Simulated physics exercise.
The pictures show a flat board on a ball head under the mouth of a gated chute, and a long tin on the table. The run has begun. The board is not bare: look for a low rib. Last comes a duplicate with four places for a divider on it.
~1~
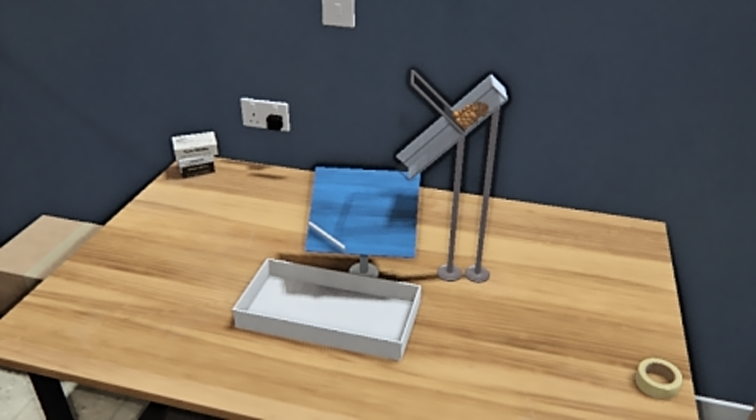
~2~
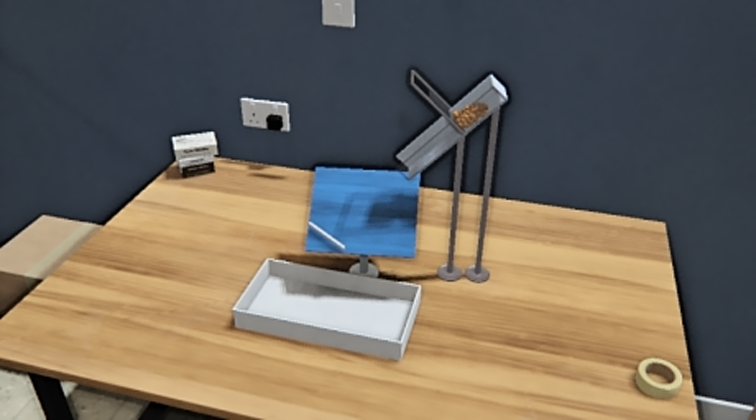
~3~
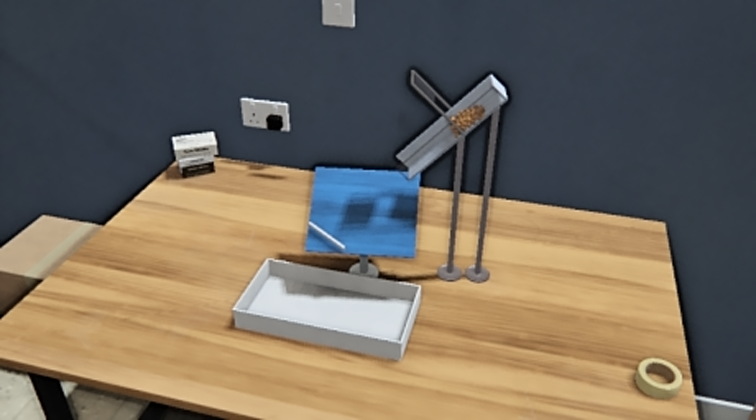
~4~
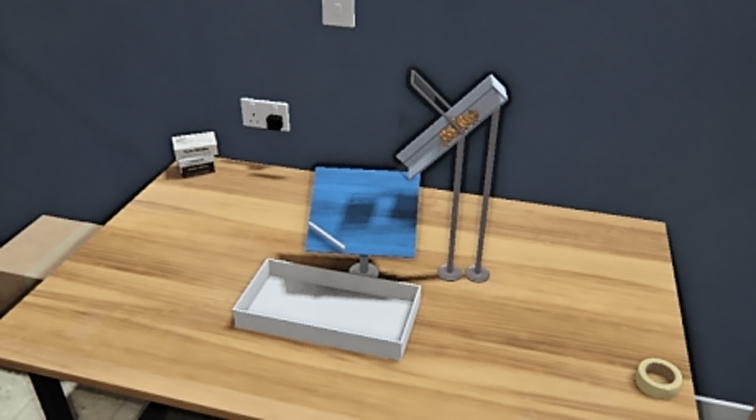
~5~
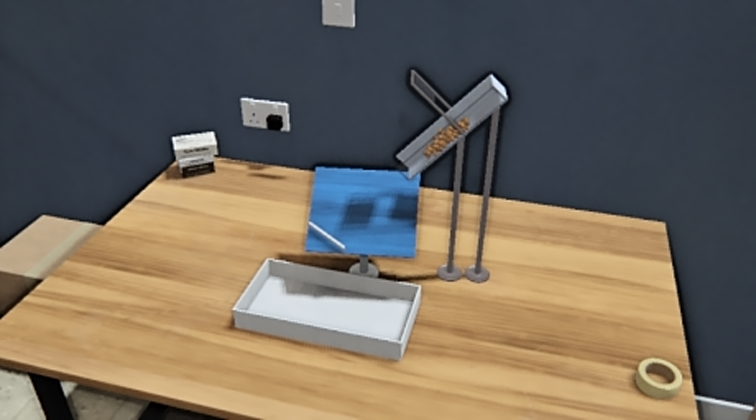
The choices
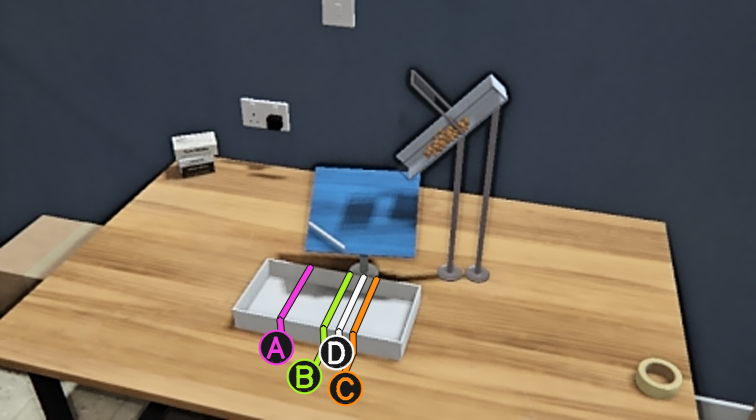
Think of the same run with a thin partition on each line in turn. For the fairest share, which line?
D works best here.
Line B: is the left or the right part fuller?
More lands on the right.
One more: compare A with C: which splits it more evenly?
C.
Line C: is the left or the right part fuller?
The left side.
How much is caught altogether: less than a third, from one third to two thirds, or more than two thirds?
About that: More than two thirds.
On the marked copy, line A crosses the front rim at (280, 318); line B crosses the front rim at (323, 327); line C crosses the front rim at (353, 333); line D crosses the front rim at (339, 330).
If A is chosen, of what is caught, a stray few on the left of the divider, nearly all on the right.
If B is chosen, of what is caught, a small part on the left of the divider, most on the right.
If C is chosen, of what is caught, most on the left of the divider, about a quarter on the right.
If D is chosen, of what is caught, about half on the left of the divider, about half on the right.
